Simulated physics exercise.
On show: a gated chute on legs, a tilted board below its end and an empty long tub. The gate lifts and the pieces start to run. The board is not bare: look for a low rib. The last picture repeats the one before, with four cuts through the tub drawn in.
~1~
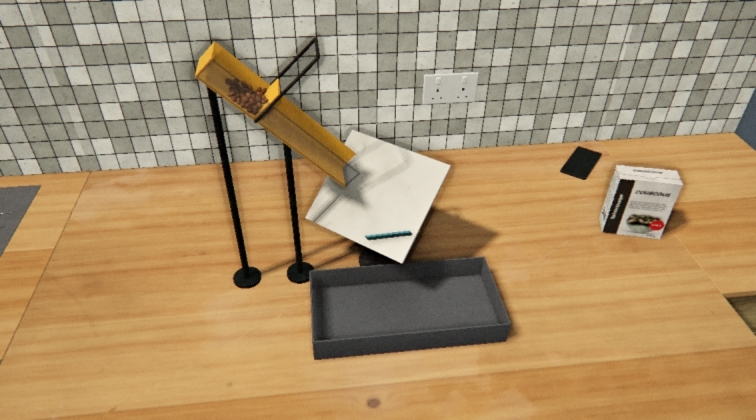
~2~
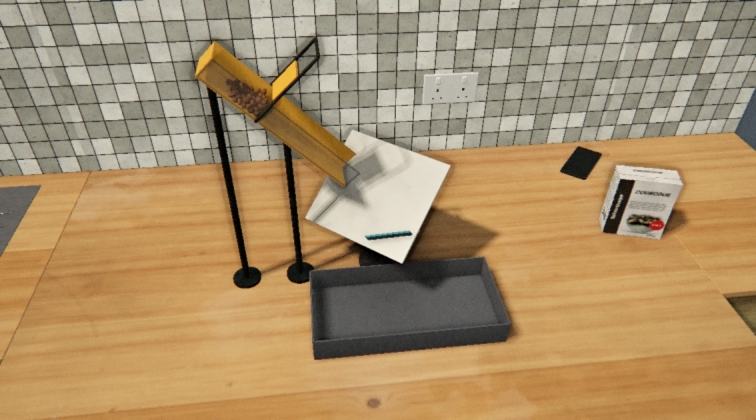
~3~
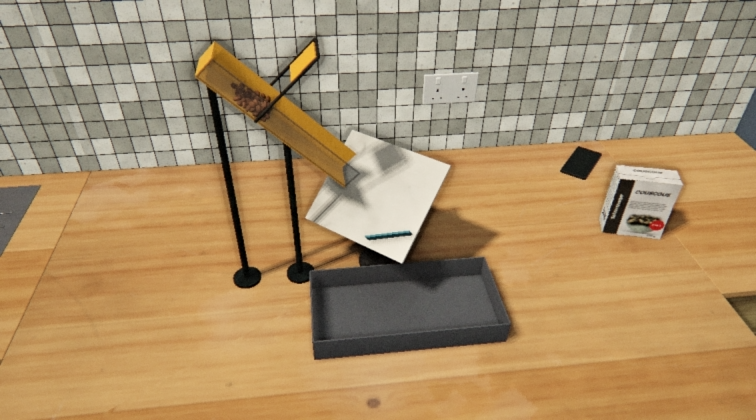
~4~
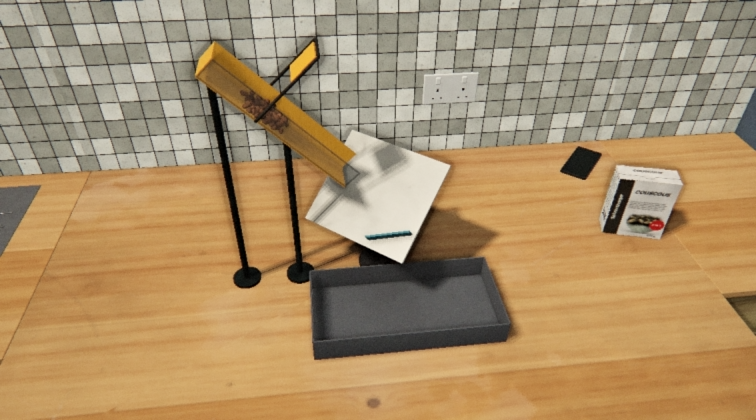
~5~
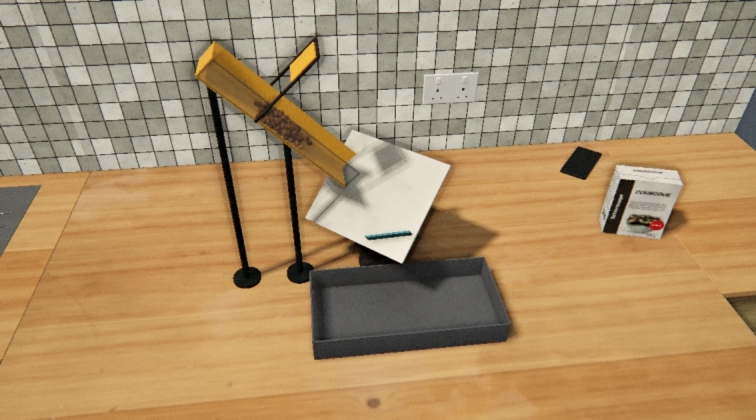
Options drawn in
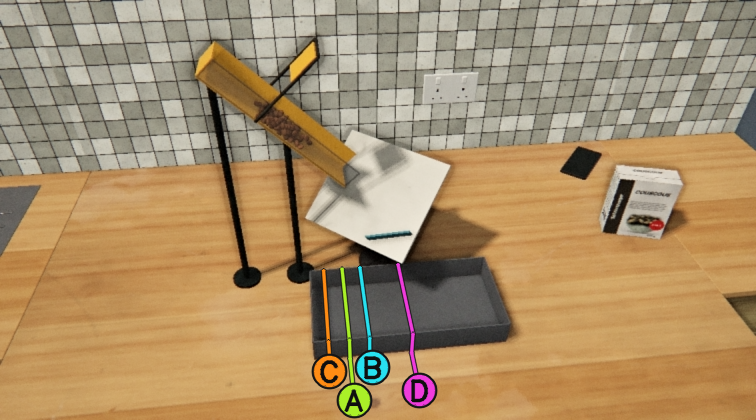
A light wooden kitchen counter against a grey and white mosaic-tiled wall is seen from above by a still camera. A yellow-brown chute on black legs slopes down rightward to a tilted white board with a low teal rib, behind an empty dark grey tub, with a box and a black slab at right. The chute's gate lifts, and small brown pieces slide partway down together.
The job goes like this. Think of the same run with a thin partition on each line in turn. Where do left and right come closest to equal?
Take A.
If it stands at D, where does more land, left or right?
The left side.
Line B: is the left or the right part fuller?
The left side.
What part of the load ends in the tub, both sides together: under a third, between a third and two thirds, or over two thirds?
It is between a third and two thirds.
On the marked copy, line A crosses the front rim at (349, 339); line B crosses the front rim at (369, 337); line C crosses the front rim at (328, 341); line D crosses the front rim at (412, 333).
For line A, of what is caught, close to half on the left of the divider, close to half on the right.
For line B, of what is caught, all but a few on the left of the divider, a small share on the right.
For line C, of what is caught, a small share on the left of the divider, all but a few on the right.
For line D, of what is caught, all but a few on the left of the divider, a small share on the right.
